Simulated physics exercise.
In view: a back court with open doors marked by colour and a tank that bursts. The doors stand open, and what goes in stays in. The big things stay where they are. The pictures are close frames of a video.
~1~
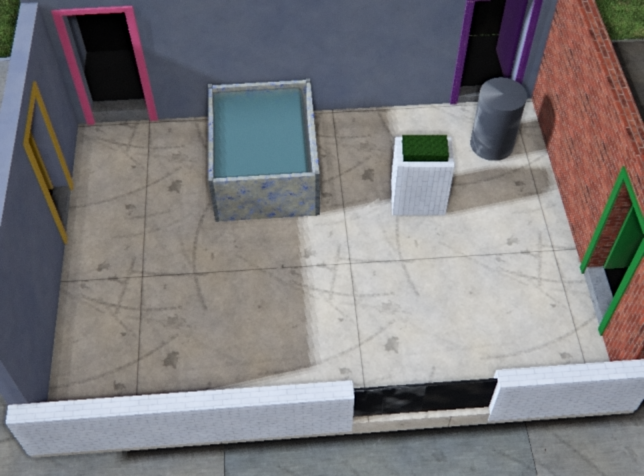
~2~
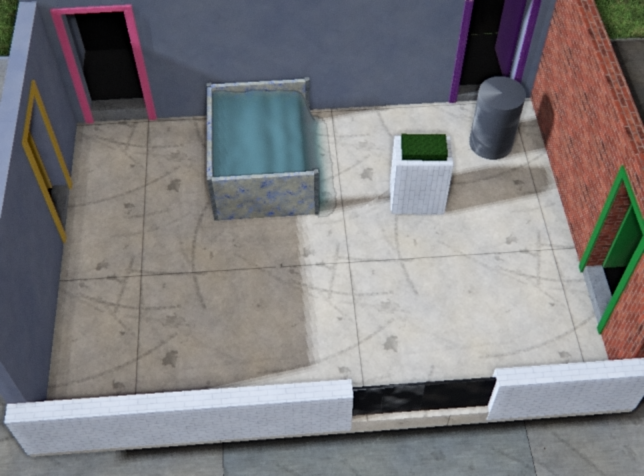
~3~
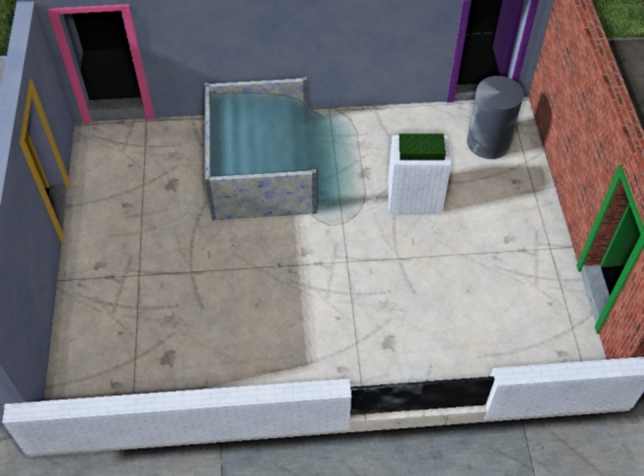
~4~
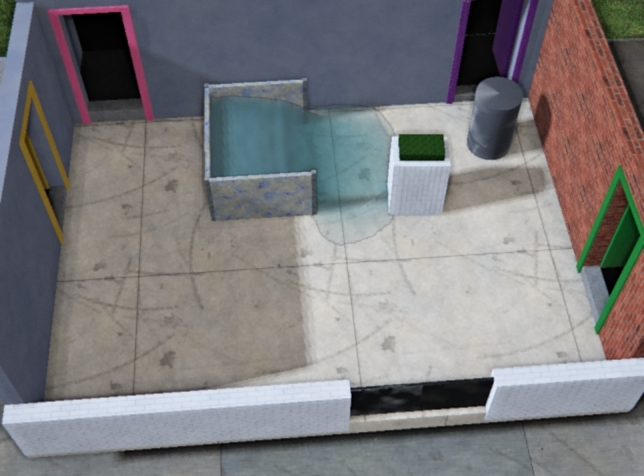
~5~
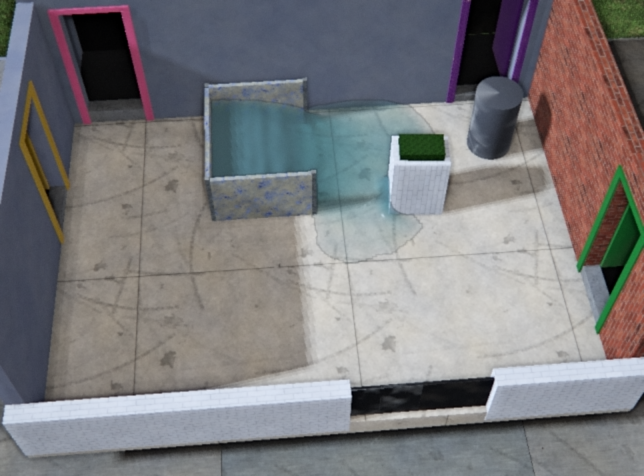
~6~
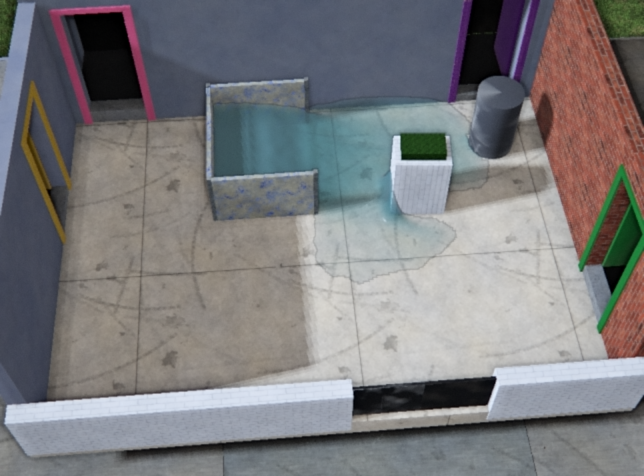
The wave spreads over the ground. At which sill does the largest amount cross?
The purple door.
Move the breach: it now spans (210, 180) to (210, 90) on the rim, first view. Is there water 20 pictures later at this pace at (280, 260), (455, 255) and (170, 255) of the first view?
In that order: Free of water, not flooded, awash.
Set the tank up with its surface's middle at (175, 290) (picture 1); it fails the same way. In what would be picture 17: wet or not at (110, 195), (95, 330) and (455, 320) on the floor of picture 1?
As listed: Free of water, not flooded, covered.
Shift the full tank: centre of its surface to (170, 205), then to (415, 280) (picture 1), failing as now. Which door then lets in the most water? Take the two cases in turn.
Case one the door marked green, case two the green one.
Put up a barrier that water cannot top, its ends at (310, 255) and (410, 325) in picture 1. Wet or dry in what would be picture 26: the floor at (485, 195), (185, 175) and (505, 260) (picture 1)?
One after the other: Covered, no water, under water.
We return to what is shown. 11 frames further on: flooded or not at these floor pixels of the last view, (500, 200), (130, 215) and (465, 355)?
In that order: Flooded, dry, awash.
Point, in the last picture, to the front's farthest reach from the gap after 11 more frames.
Near (608, 385).
A moment on, water covers 30 % of the floor; yellow door not reached, green door not reached, purple door wet at the sill, nothing in, pink door not reached.
Next, water covers 45 % of the floor; yellow door not reached, green door wet at the sill, nothing in, purple door some in, pink door not reached.
Then, water covers 55 % of the floor; yellow door not reached, green door wet at the sill, nothing in, purple door a lot in, pink door not reached.
Later, water covers 75 % of the floor; yellow door not reached, green door a trickle in, purple door a lot in, pink door not reached.
In the end, water covers 95 % of the floor; yellow door wet at the sill, nothing in, green door a trickle in, purple door a lot in, pink door wet at the sill, nothing in; the purple door has let in the most.
